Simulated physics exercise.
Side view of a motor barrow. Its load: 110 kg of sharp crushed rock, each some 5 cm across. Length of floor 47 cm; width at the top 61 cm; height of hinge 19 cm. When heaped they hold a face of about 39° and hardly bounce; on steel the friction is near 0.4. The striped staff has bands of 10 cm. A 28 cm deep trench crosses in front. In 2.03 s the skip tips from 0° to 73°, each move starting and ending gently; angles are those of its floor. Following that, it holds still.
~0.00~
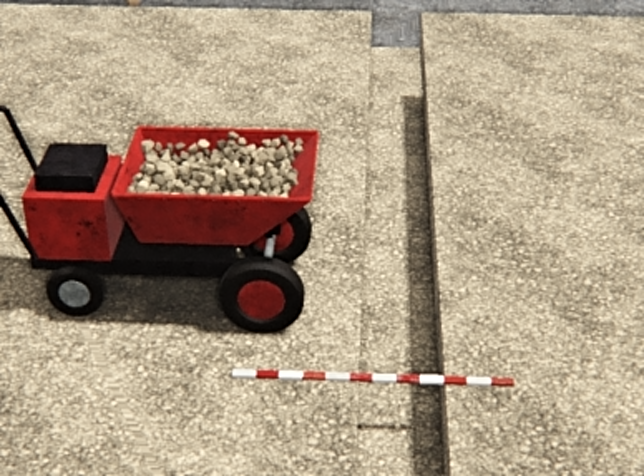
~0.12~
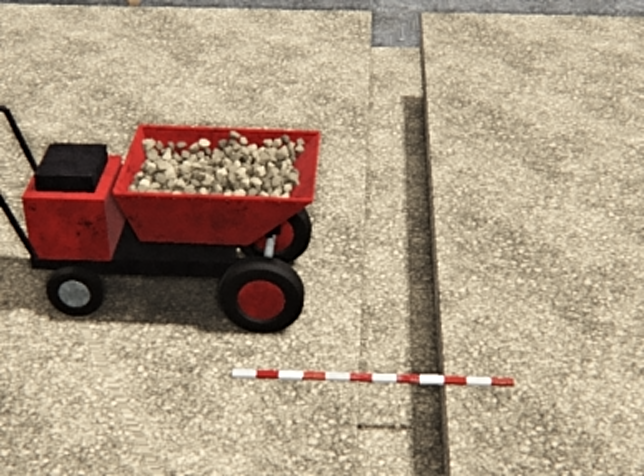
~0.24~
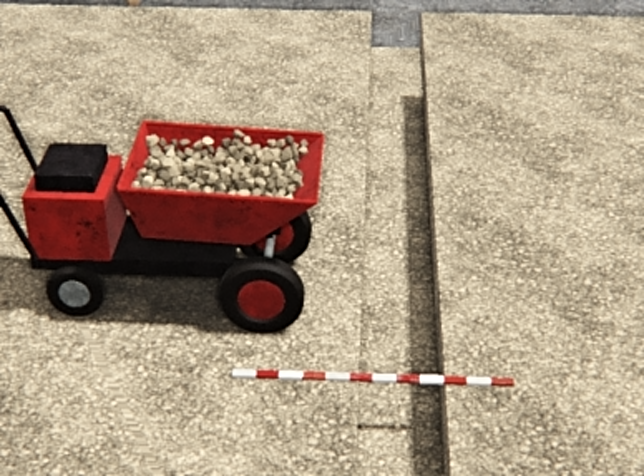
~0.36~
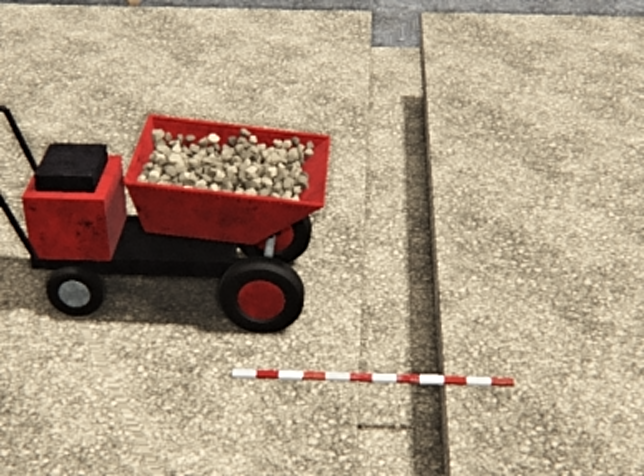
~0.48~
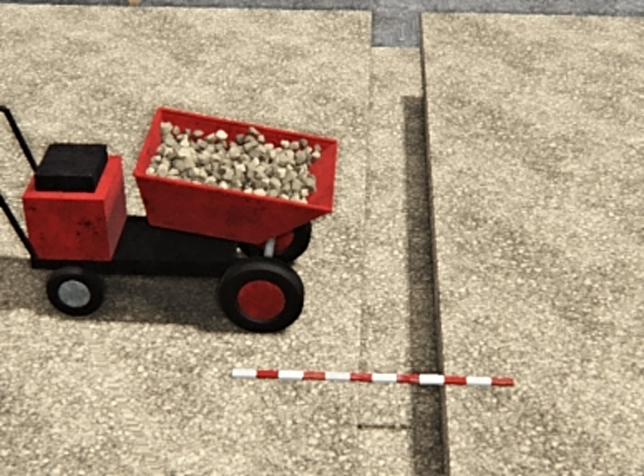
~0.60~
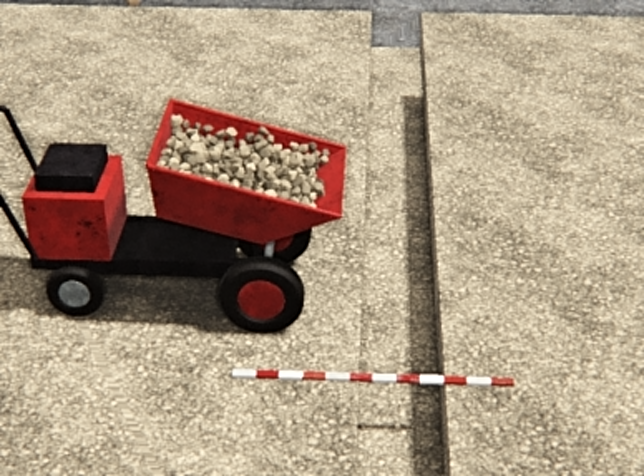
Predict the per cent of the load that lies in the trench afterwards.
92 per cent.
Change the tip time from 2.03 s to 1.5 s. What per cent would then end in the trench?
It'd be some 90 per cent.
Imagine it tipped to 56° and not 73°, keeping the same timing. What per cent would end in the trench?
About 45 per cent would end up in the trench.
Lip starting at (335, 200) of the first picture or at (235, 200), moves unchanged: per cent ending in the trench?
Roughly 65 per cent, then 55 per cent.
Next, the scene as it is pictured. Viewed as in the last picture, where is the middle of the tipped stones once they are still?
Roughly at (411, 332).
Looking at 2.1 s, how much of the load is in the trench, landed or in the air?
Something like 60 in a hundred.
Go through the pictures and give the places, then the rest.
The skip is at 0°, its lip at (310, 200); the top of the load is at (256, 151), in the first frame.
Lip at (312, 201), floor tilted 1°, highest stones at (257, 151); the stones move at 0.1 m/s on average, in the second frame.
The skip is at 3°, its lip at (317, 203); the top of the load is at (244, 150); the stones move at 0.2 m/s on average, in the third frame.
The skip is at 6°, its lip at (323, 206); the top of the load is at (207, 147); the stones move at 0.3 m/s on average, in the fourth frame.
Lip at (332, 211), floor tilted 10°, highest stones at (183, 139); the stones move at 0.3 m/s on average, in the fifth frame.
Lip at (341, 217), floor tilted 15°, highest stones at (183, 135); the stones move at 0.4 m/s on average, in the sixth frame.
After 1.5 s the floor is at 61°; 99 % in the skip, 1 % in the trench; the foremost stones are at (401, 273).
After 2.1 s the floor is at 73°; 35 % in the skip, 60 % in the trench, 5 % past the trench; the foremost stones are at (483, 299).
After 2.5 s the floor is at 73°; 8 % in the skip, 84 % in the trench, 8 % past the trench; the foremost stones are at (502, 282).
After 4.4 s the floor is at 73°; 0 % in the skip, 92 % in the trench, 8 % past the trench; the foremost stones are at (503, 283).
